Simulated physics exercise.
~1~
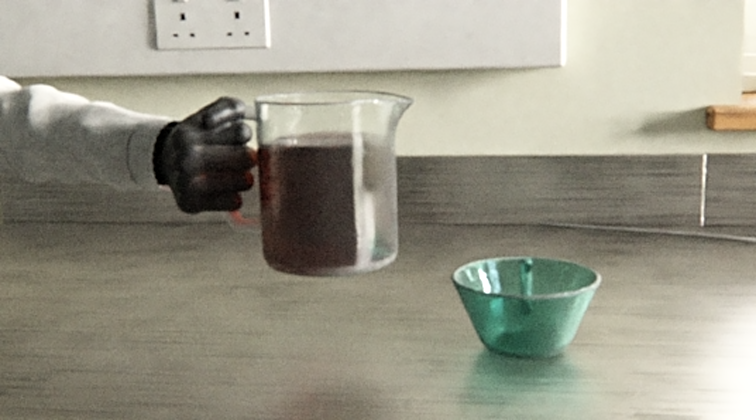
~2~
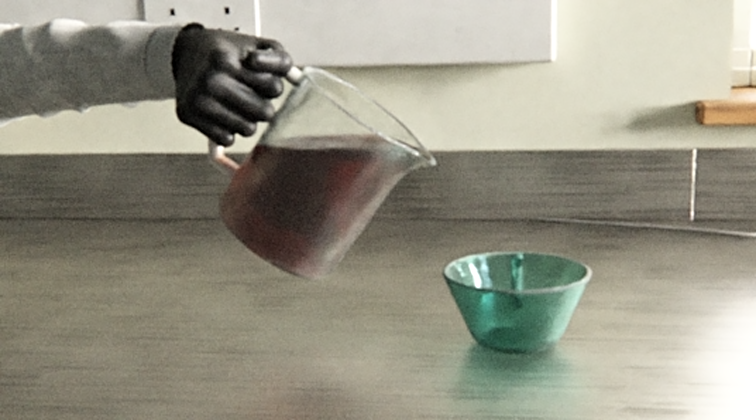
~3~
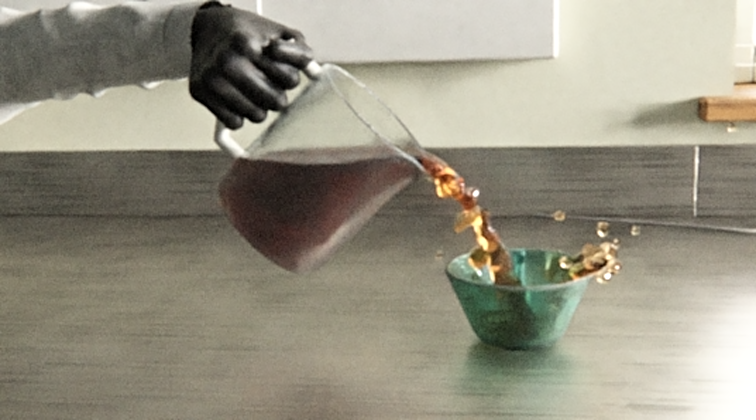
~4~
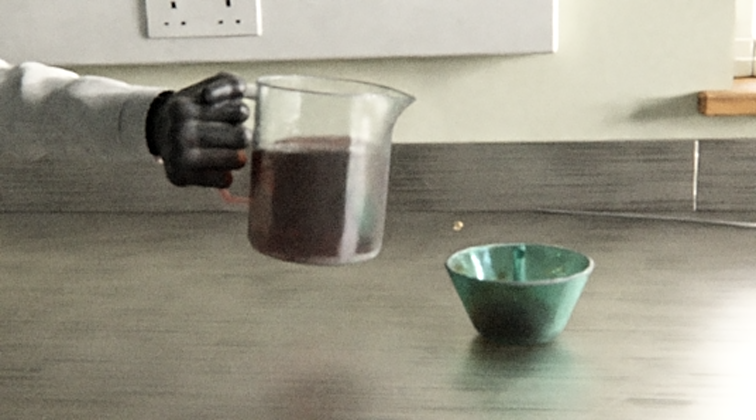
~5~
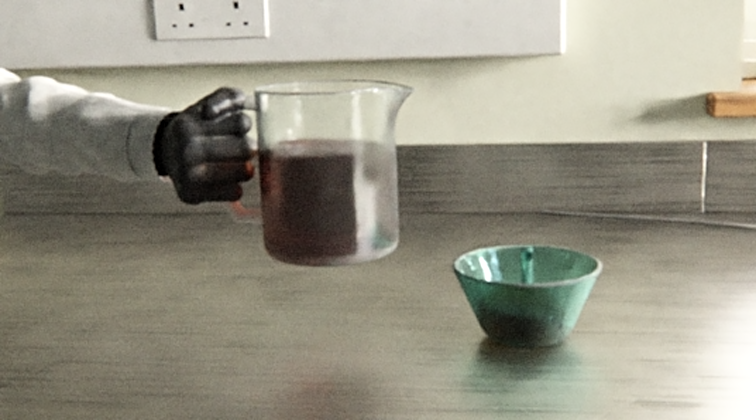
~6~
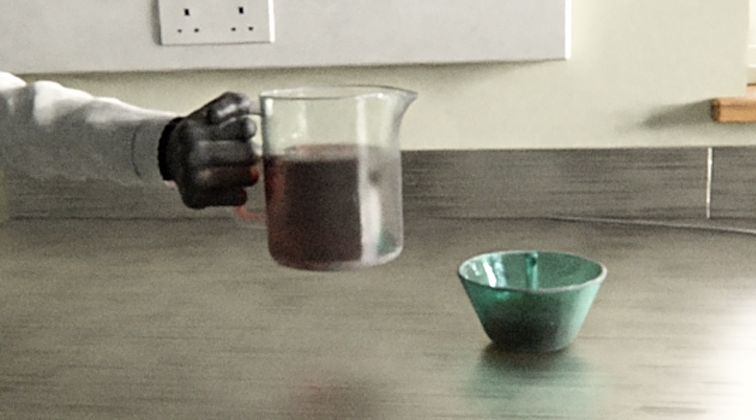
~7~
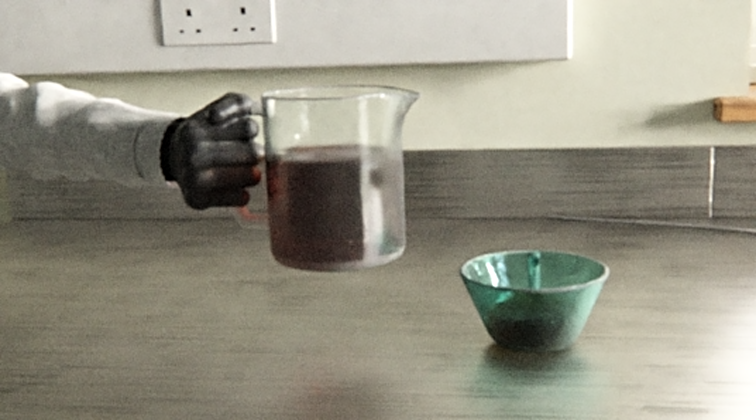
To begin with, a dark-gloved hand at the left holds a clear glass jug of dark reddish-brown liquid level above a grey counter, with an empty green cup standing to its right. The hand tips the jug to the right, bringing its spout down toward the cup. An amber stream pours from the spout into the cup, and some of it splashes up over the right side in scattered drops. The hand then swings the jug back upright, and the pouring stops. At the end, the jug is held level, still well filled, while the cup sits still with dark liquid inside.
